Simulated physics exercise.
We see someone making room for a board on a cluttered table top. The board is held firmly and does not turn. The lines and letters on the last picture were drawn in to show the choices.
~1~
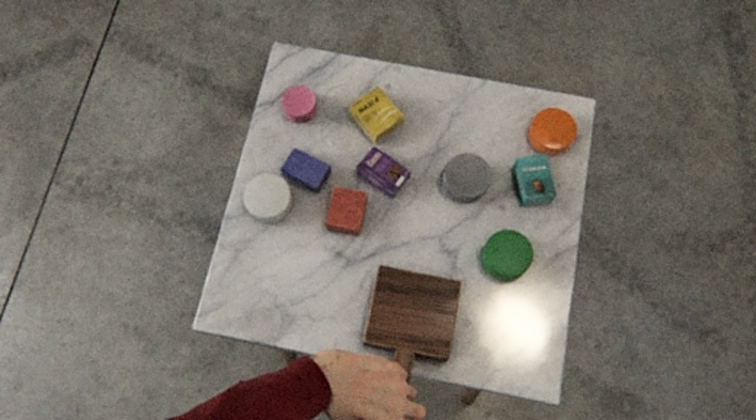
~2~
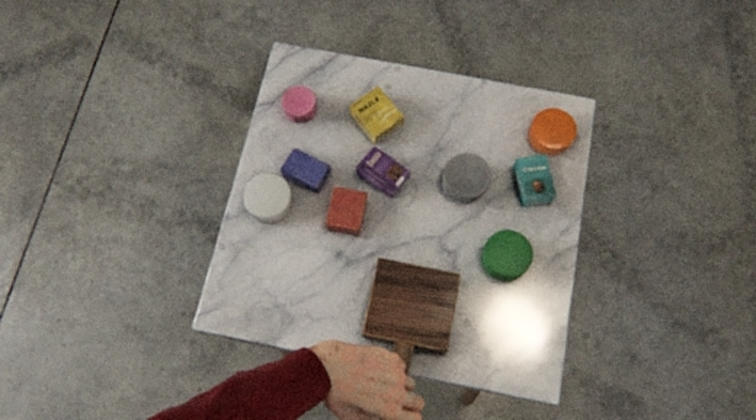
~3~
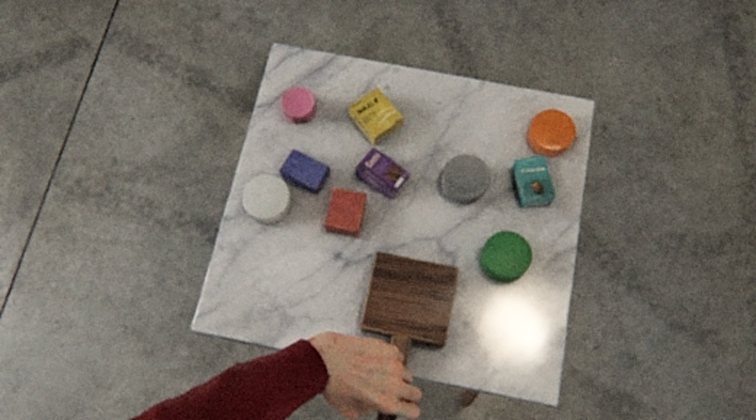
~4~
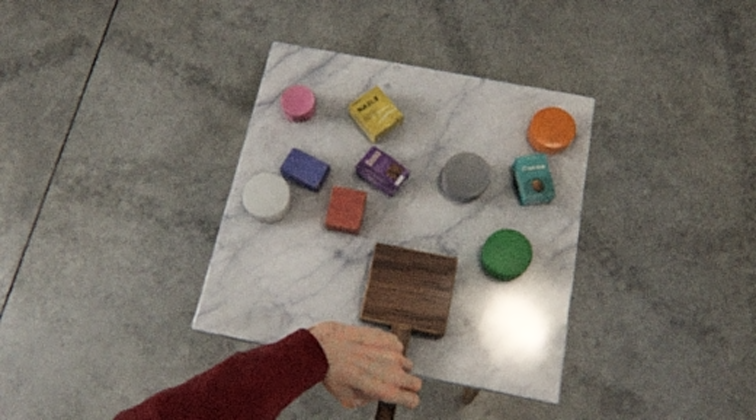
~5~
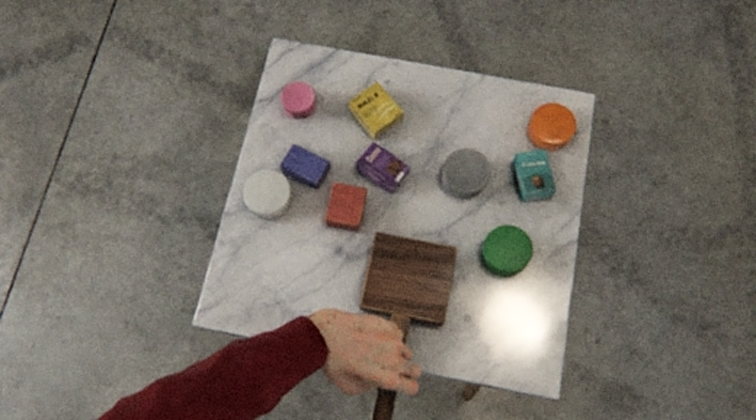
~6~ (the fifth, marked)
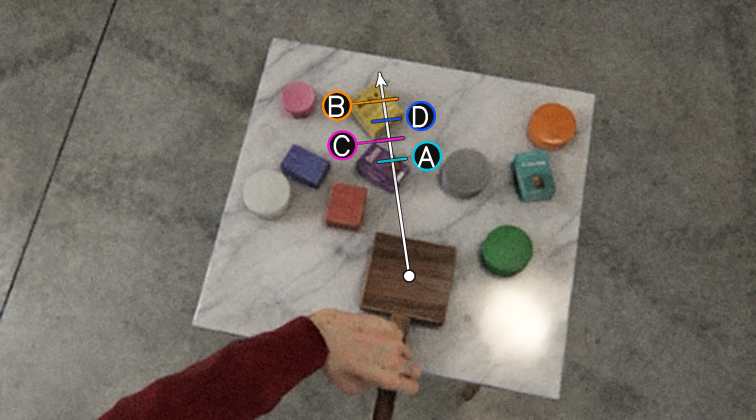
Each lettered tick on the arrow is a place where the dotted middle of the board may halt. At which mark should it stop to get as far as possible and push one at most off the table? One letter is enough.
At B, and not beyond.
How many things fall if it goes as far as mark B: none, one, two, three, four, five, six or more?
In all, one.
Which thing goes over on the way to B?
The yellow box.
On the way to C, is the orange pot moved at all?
By then, no.
On the marked copy, A at (392, 160); B at (383, 100); C at (390, 140); D at (387, 120); the arrow from (409, 276) to (380, 73); the white dot at (409, 276).
With B. Early on, board (399, 213); red block (342, 205); purple packet (382, 159).
Further on, board (390, 150); yellow box (383, 65); purple packet (375, 101).
At the end, board (383, 105); yellow box over the edge; purple packet (370, 58); one fallen.
As for the rest, A is within the limit but short; C is within the limit but short; D is within the limit but short.
